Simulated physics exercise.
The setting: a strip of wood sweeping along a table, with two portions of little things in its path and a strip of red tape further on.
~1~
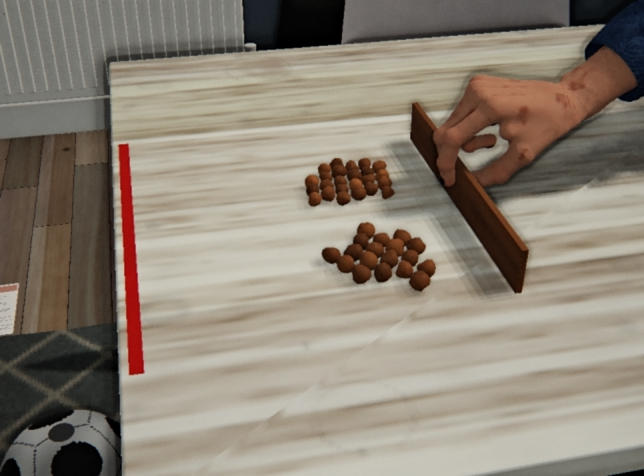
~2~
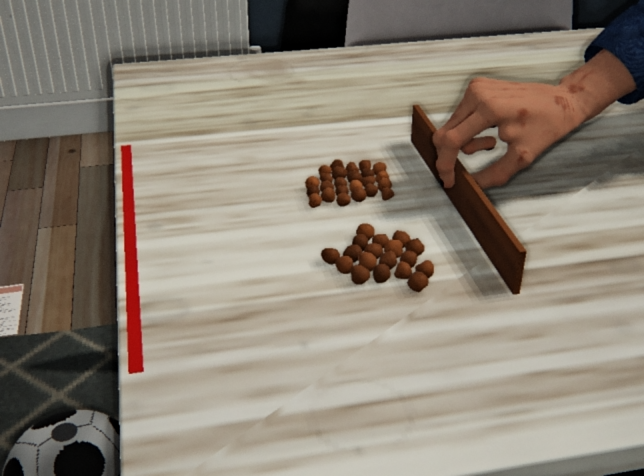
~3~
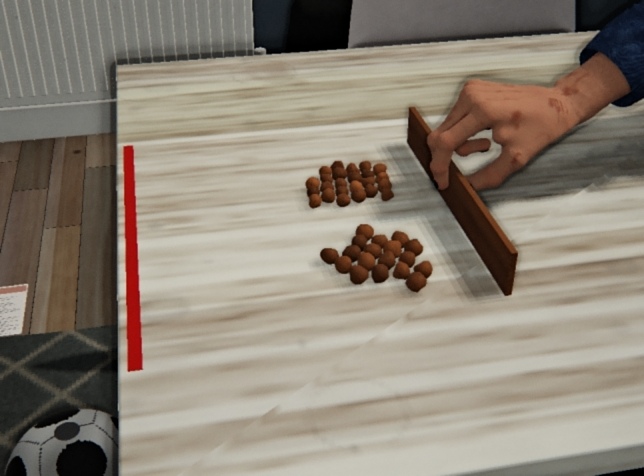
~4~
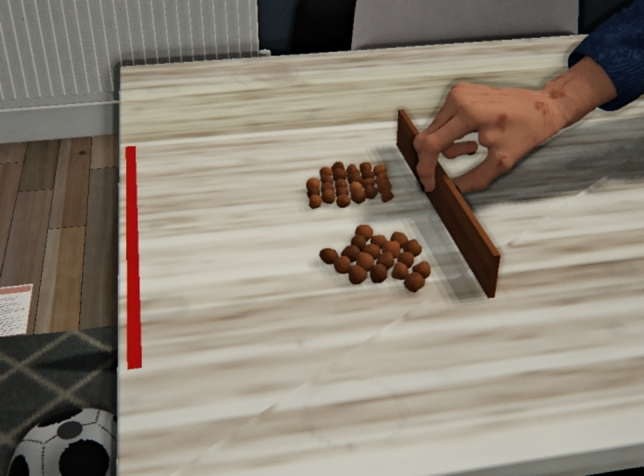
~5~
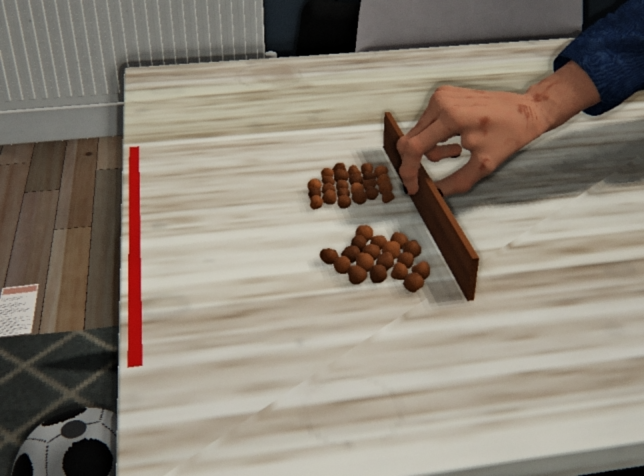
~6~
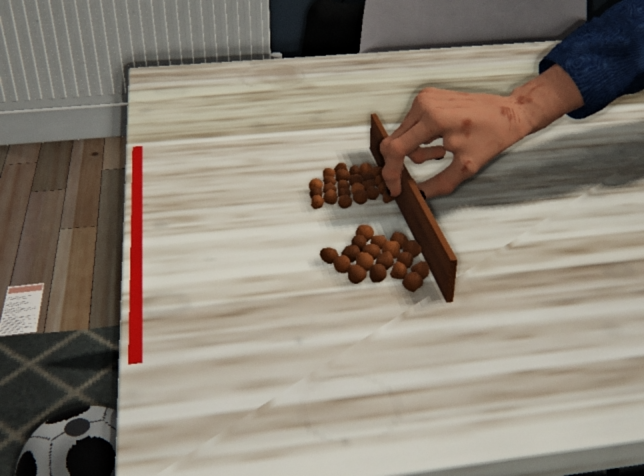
A hand sliding an upright wooden strip leftward across a pale streaked table, closing in on two clusters of small brown hazelnuts.
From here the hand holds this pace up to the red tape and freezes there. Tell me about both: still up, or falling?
Front lot does not all stay up, and as for the other one, back lot does not all stay up.
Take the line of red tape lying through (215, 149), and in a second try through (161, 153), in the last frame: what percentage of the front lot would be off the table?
Per hundred off table - stop 1: 0; stop 2: 50.
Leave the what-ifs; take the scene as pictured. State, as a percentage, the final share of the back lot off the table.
About 100 %.
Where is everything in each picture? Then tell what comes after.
Strip of wood at (512, 256), at rest; red tape at (124, 153), right by the edge; edge at (114, 245); front lot at (389, 260), a few hazelnuts; back lot at (340, 182), a few hazelnuts, in the first picture.
Strip of wood at (510, 257), at rest; back lot at (341, 183), in the second picture.
Strip of wood at (502, 259); front lot at (386, 261), in the third picture.
Strip of wood at (486, 261); back lot at (341, 185), in the fourth picture.
Strip of wood at (465, 264); front lot at (385, 262), in the fifth picture.
Strip of wood at (445, 266); red tape at (137, 155); edge at (123, 242); front lot at (384, 262); back lot at (343, 186), in the sixth picture.
Then, 0.71 s past the last view, strip of wood still moving, near (266, 188); front lot all on the table, its front near (214, 269); back lot all on the table, its front near (218, 198).
Then, 1.44 s past the last view, strip of wood stopped at the red tape; front lot about half over the edge; back lot about half over the edge.
Then, 1.72 s past the last view, strip of wood stopped at the red tape; front lot all over the edge; back lot all over the edge.
Finally, strip of wood stopped at the red tape; front lot all over the edge; back lot all over the edge.
